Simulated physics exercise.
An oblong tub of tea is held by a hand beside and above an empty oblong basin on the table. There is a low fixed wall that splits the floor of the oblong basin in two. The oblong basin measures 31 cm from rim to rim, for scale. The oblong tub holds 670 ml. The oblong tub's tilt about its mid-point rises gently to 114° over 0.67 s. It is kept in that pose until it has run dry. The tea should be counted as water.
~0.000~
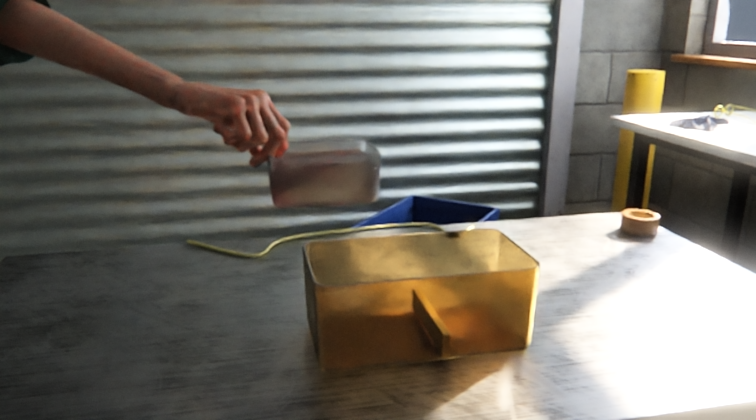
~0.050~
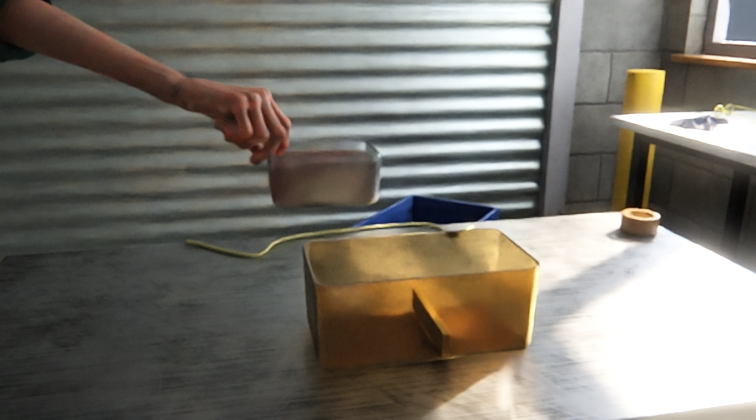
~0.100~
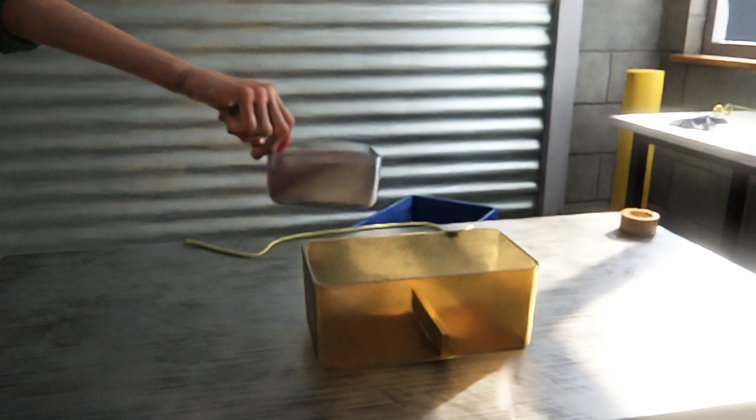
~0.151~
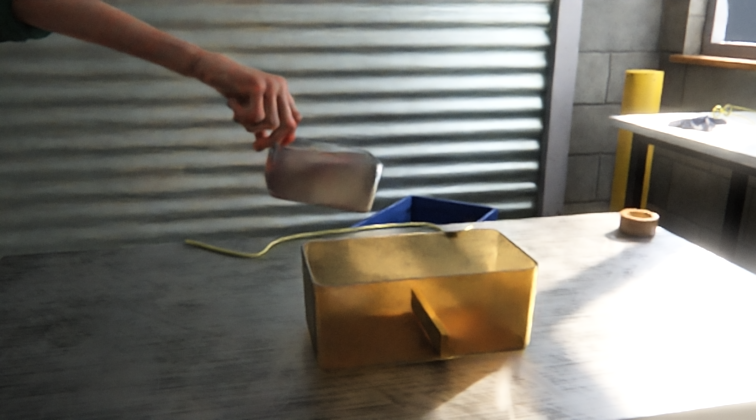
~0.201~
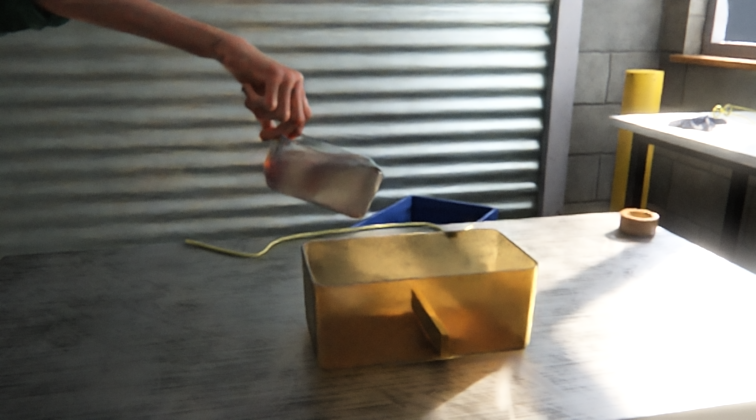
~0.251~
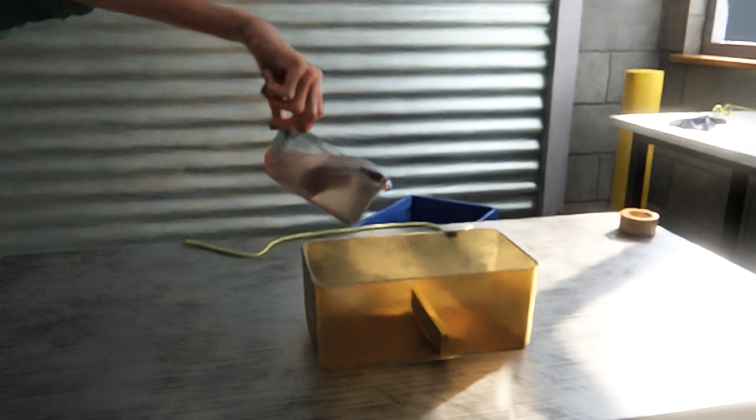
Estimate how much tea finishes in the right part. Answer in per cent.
I would say 20 per cent.
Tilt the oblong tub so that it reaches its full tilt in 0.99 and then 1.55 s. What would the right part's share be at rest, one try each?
Roughly 30 per cent the first time and 40 per cent the second.
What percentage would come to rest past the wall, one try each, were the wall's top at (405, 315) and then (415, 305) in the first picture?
First 55, then 40 per cent.
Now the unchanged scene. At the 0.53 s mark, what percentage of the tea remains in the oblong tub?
I'd estimate some 12 % remains.
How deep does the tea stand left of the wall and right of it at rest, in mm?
Left about 20 mm, right about 6 mm.
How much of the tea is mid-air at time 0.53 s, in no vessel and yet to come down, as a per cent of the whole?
Around 32 in a hundred.
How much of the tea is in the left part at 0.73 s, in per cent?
Left share: Approx. 78 %.
After 0.53 s the tilt is 102° and 11 per cent is still to pour, 48 is left of the wall and 9 right of it.
After 0.73 s the tilt is 114° and 1 per cent is still to pour, 78 is left of the wall and 16 right of it.
After 0.94 s the tilt is 114° and 0 per cent is still to pour, 76 is left of the wall and 20 right of it.
After 1.17 s the tilt is 114° and 0 per cent is still to pour, 77 is left of the wall and 20 right of it.
In the end 77 per cent lies left of the wall, 20 right of it and 3 outside.
